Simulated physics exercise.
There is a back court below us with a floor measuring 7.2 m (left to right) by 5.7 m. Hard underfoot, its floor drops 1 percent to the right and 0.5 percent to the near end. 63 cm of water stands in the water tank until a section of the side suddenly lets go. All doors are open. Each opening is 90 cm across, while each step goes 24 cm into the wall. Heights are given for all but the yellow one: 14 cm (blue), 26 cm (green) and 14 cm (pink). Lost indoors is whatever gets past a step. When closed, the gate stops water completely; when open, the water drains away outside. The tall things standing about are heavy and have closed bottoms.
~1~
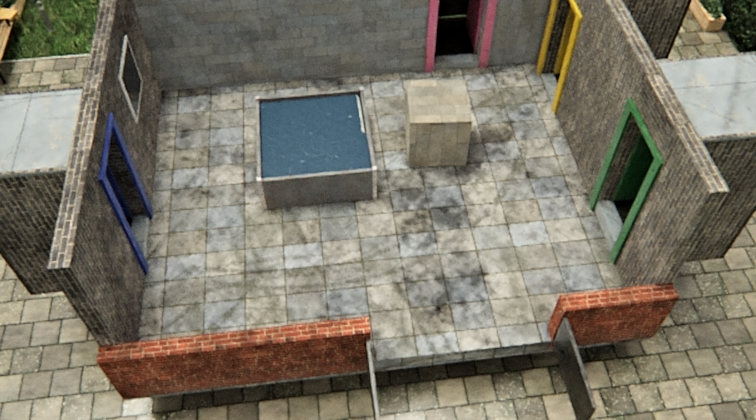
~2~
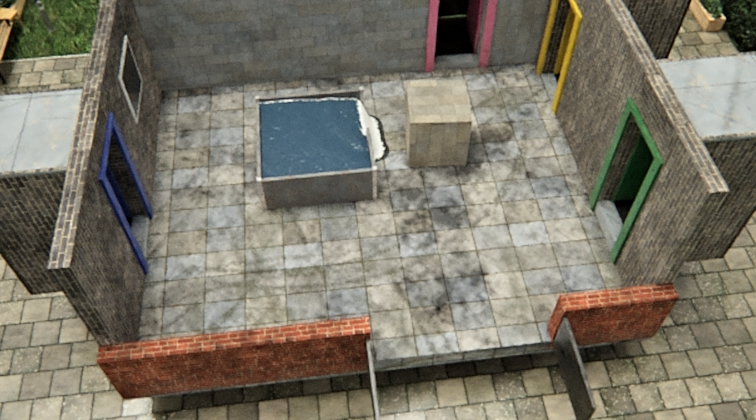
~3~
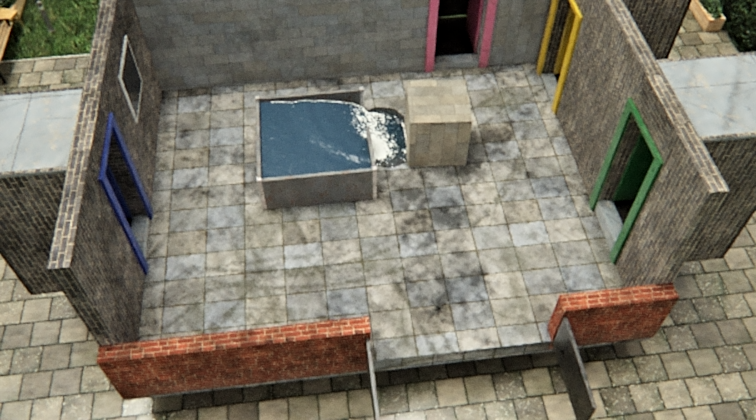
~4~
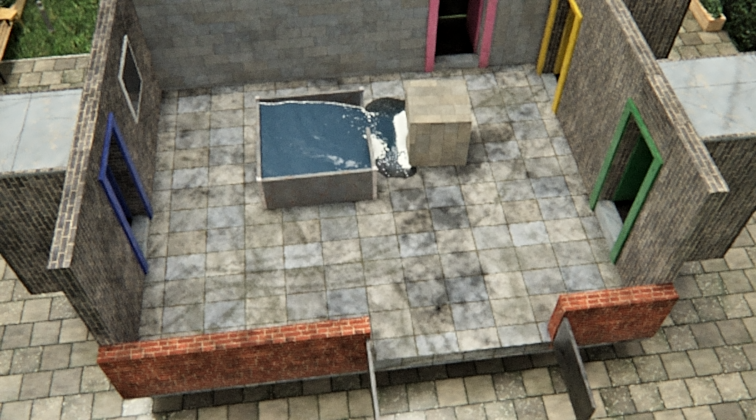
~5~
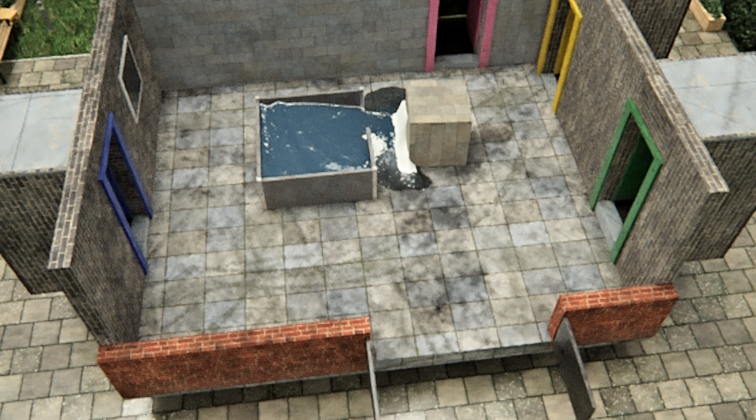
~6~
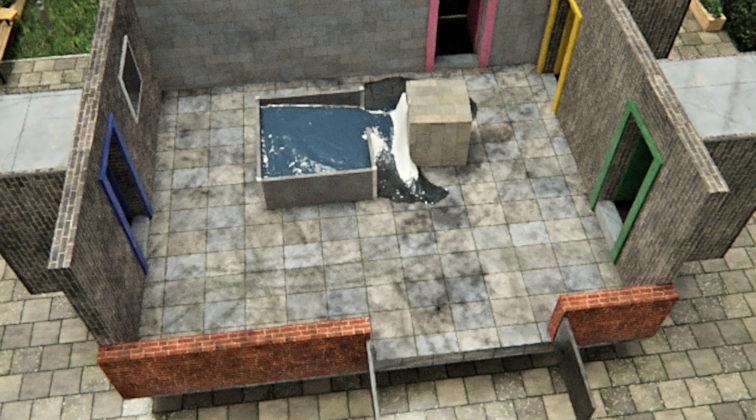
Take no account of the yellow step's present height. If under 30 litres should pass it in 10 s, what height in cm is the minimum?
The minimum is around 20 cm.
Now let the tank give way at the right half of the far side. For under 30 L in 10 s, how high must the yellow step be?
In that case you'd want it roughly 17 cm high.
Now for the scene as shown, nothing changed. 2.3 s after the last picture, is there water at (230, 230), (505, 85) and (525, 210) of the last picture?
Listed order - unwetted, soaked through, unwetted.
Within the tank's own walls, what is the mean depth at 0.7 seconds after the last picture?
The mean depth is roughly 43 cm.
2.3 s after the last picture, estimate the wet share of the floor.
Close to 40 per cent of it is wet.
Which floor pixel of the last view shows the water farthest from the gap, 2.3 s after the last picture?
Around (566, 324).
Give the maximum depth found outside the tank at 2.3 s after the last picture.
About 30 cm.
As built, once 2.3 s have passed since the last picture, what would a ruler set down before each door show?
Door by door in centimetres - blue 0, green 0, pink 13, yellow 20.
Then, 0.7 s after the last picture water covers 20 % of the floor, deepest (50 cm) near (405, 145); 1 cm at the yellow door, 0 litres in over its 5 cm step.
Then, 2.3 s after the last picture water covers 40 % of the floor, deepest (30 cm) near (405, 145); 20 cm at the yellow door, 93 litres in over its 5 cm step.
Then, 9.3 s after the last picture water covers 75 % of the floor, deepest (10 cm) near (405, 145); 8 cm at the yellow door, 350 litres in over its 5 cm step.
At the yellow door as built, the water peaked near 20 cm, 2.1 s after the last picture.
With a step of 18 cm, 43 litres would have come in within the 10 s; with 24.5 cm, 11 litres. So under 30 litres takes about 20 cm.
